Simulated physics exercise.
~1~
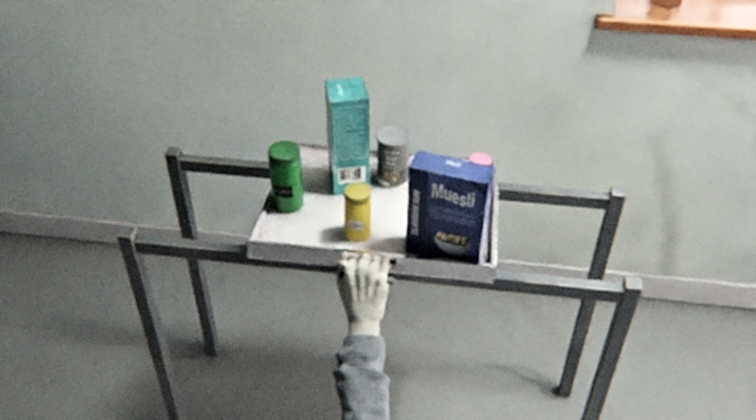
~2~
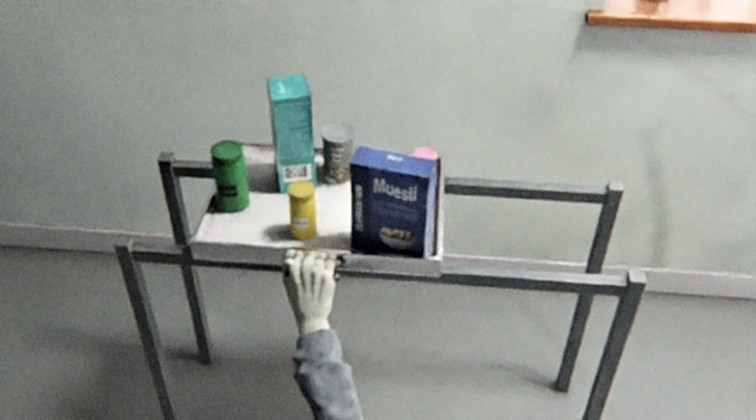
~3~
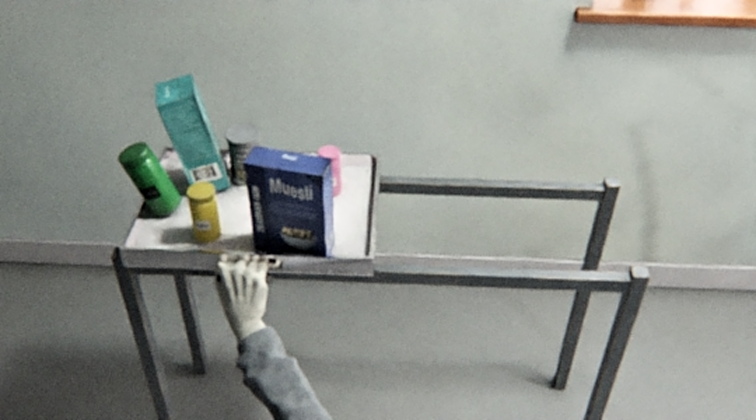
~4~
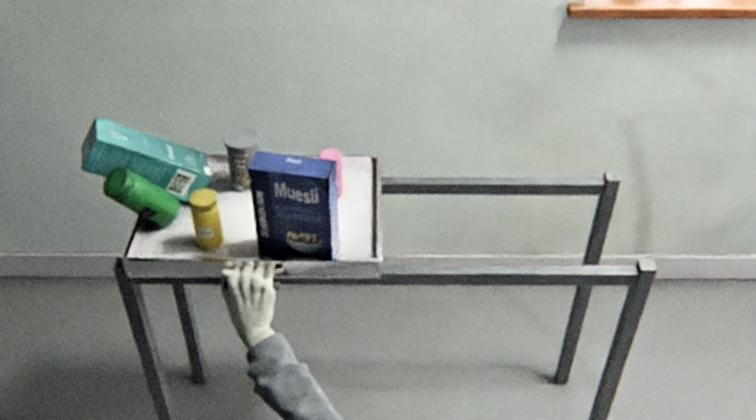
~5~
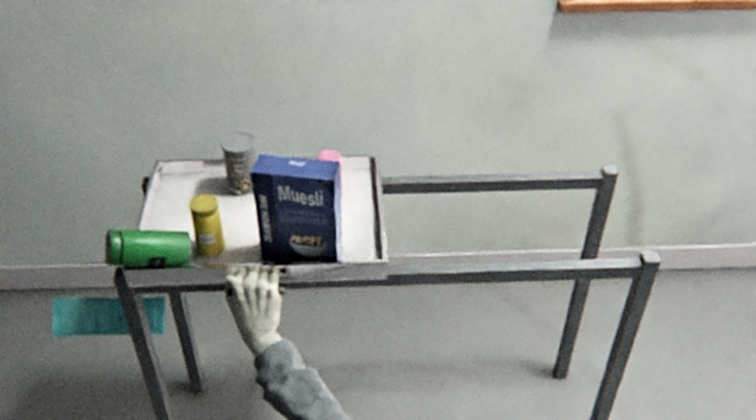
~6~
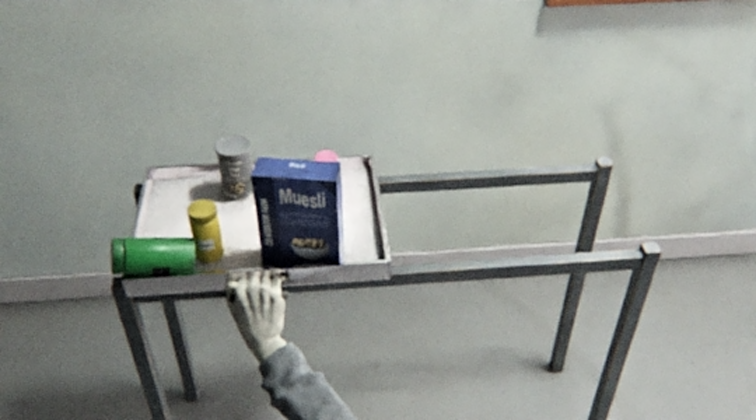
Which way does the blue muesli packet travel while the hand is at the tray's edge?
The blue packet moves to the left, staying upright as it travels with the tray.
